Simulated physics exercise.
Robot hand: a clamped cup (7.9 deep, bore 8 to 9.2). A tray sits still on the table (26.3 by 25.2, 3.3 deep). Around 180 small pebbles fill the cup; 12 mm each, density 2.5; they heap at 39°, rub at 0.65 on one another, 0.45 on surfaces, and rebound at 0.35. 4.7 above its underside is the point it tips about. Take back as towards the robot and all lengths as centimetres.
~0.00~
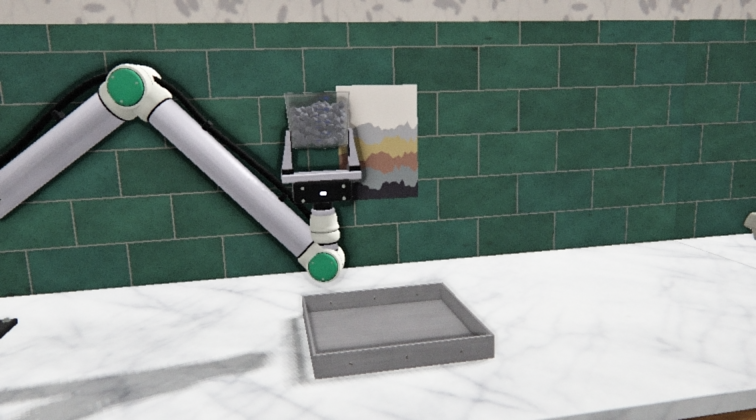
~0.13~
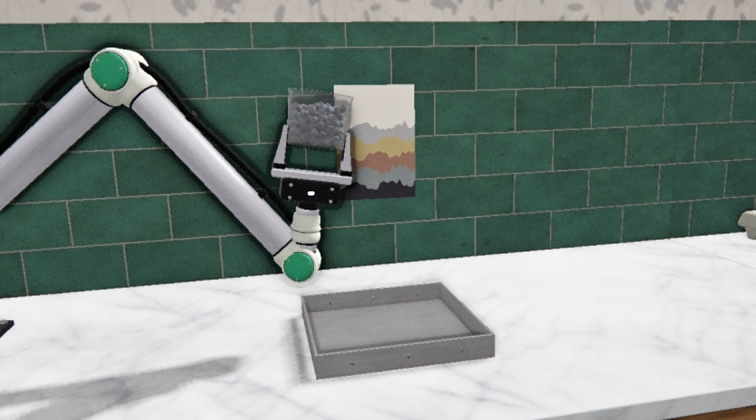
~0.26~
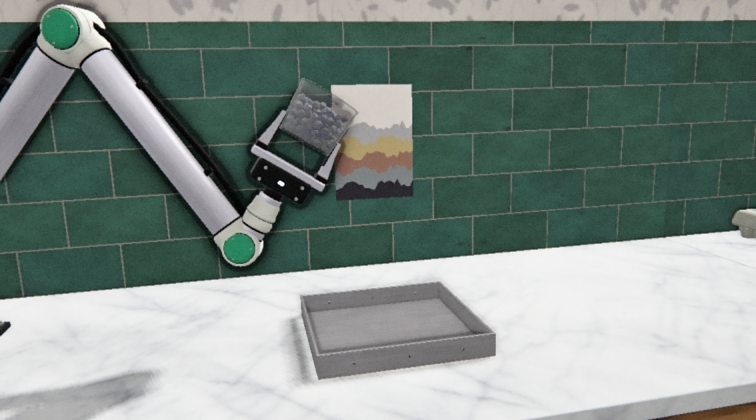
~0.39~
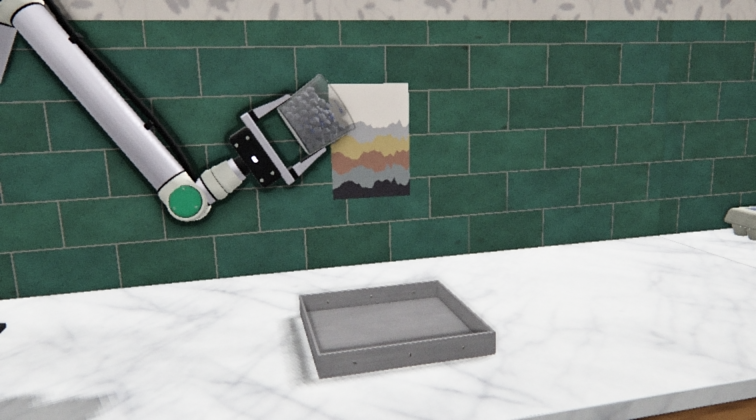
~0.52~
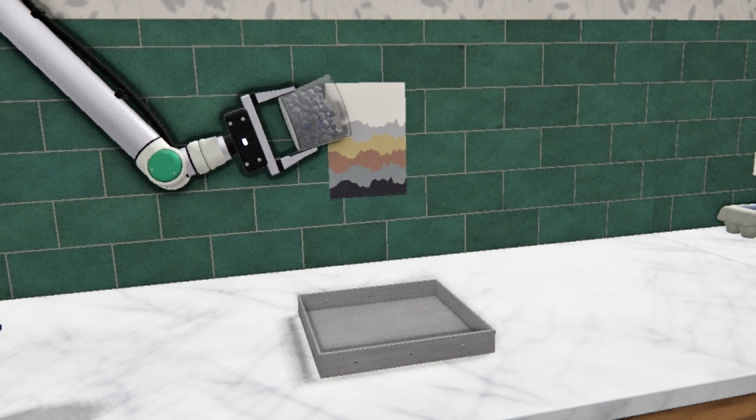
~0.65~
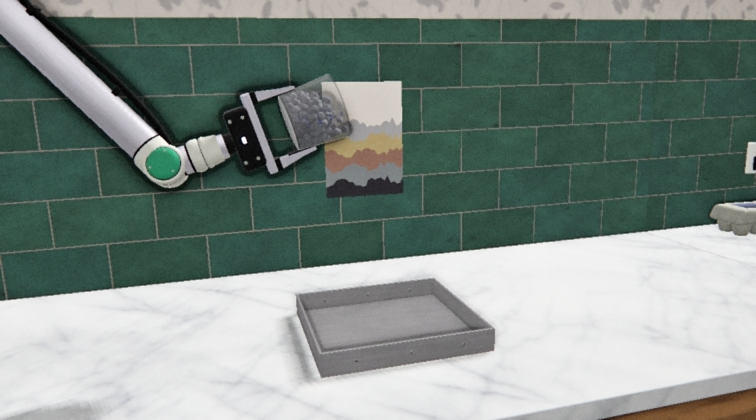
Above a marble counter against a green tiled wall, a robot arm held a clear cup of small grey pebbles and tilted it steadily to the right over a still grey tray, slowing near the end.
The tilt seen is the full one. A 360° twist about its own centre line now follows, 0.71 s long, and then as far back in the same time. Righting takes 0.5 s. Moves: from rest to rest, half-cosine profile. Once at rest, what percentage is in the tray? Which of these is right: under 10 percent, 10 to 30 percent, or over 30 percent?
The right one is 10 to 30 percent.
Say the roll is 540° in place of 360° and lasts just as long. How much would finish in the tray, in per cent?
Then roughly 15 per cent.
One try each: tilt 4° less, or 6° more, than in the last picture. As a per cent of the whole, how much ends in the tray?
The first try gives around 5 percent, the second around 35 percent.
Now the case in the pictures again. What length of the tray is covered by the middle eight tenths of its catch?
Spread length: Close to 12 cm.
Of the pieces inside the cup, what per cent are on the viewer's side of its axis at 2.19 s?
55 per cent or thereabouts.
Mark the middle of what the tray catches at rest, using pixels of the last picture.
Near (410, 319).
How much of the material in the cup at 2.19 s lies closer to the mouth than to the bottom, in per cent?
It comes to around 40 per cent, more or less.
By 1.42 s, tipped 73°, highest piece 39 above the table; 167 in the cup, 9 in the tray, 4 in flight or on a rim.
By 2.19 s, tipped 64°, highest piece 38 above the table; 154 in the cup, 23 in the tray, 1 on the table or floor, 2 in flight or on a rim.
By 2.77 s, upright, highest piece 40 above the table; 153 in the cup, 26 in the tray, 1 on the table or floor.
By 3.47 s, upright, highest piece 40 above the table; 153 in the cup, 26 in the tray, 1 on the table or floor.
Final count, 153 in the cup, 26 in the tray, 1 on the table or floor. That is 14 % in the tray.
